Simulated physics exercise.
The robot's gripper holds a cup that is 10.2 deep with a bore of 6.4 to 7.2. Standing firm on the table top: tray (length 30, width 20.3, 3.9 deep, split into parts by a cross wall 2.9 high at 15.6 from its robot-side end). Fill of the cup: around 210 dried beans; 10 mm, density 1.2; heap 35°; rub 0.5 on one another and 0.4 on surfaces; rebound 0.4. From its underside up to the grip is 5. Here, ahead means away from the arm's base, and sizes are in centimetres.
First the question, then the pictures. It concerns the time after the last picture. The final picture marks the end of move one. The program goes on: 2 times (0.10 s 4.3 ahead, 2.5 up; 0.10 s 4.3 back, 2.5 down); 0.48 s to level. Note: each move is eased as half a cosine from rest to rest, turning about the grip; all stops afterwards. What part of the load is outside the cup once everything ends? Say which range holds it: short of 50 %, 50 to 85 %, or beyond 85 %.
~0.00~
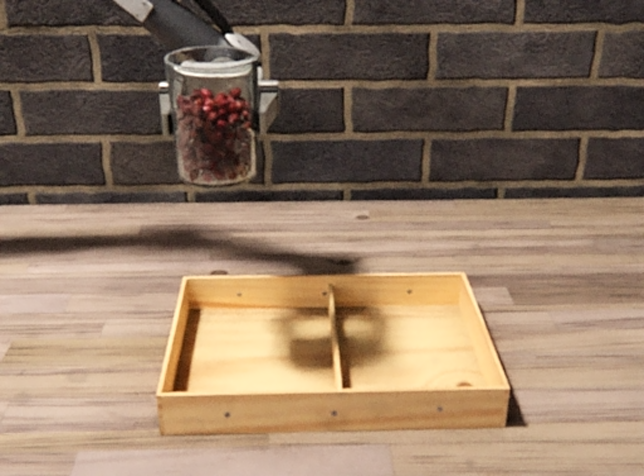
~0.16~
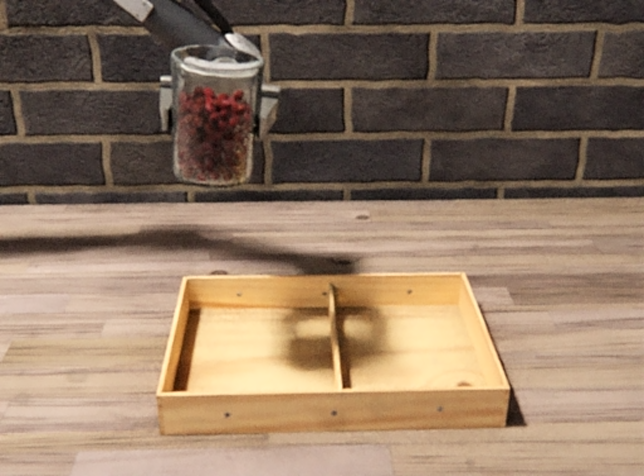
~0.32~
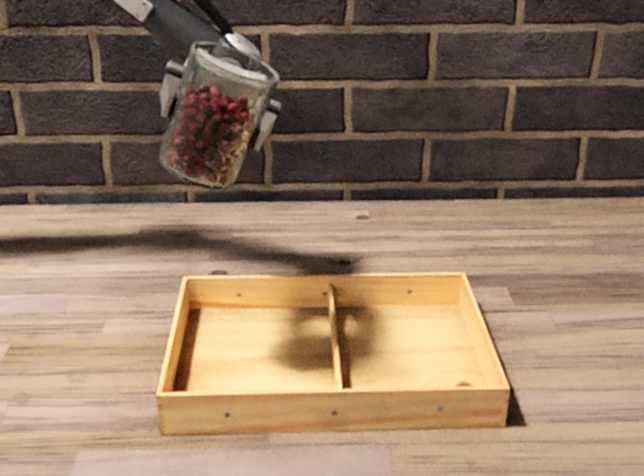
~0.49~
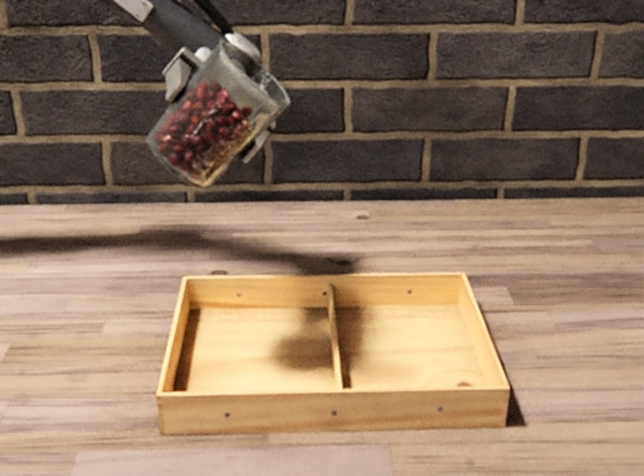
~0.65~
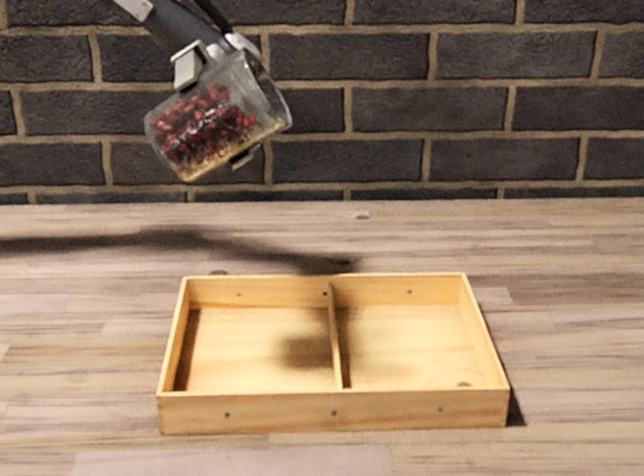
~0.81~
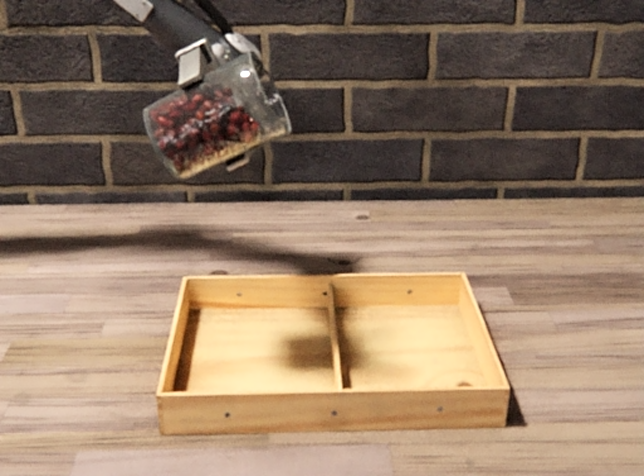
The range 50 to 85 % holds it.
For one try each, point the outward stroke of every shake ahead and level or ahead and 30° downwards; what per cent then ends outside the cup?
Estimates, in order: 30 % then 5 %.
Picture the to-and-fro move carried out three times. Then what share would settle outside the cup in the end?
Then roughly 80 percent.
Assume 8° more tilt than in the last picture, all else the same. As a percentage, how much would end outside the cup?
Expected: Around 75 %.
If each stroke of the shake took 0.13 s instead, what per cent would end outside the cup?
Estimate for that case: 35 %.
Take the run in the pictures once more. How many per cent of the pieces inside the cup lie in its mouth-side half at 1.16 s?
Estimate: Around 95 %.
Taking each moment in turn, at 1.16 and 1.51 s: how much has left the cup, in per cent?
Estimates in order: Close to 45, close to 70.
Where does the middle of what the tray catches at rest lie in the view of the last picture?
Near (409, 354).
By 1.16 s, tilted 64° forward, highest piece 29 above the table; 114 in the cup, 68 in the far-side part, 9 in the robot-side part, 19 in flight or on a rim.
By 1.51 s, tilted 19° forward, highest piece 29 above the table; 116 in the far-side part, 65 in the cup, 21 in the robot-side part, 7 on the table or floor, 1 in flight or on a rim.
By 1.89 s, level, highest piece 26 above the table; 116 in the far-side part, 65 in the cup, 21 in the robot-side part, 8 on the table or floor.
By 2.94 s, level, highest piece 26 above the table; 116 in the far-side part, 65 in the cup, 21 in the robot-side part, 8 on the table or floor.
Final count, 116 in the far-side part, 65 in the cup, 21 in the robot-side part, 8 on the table or floor. That is 69 % outside the cup.
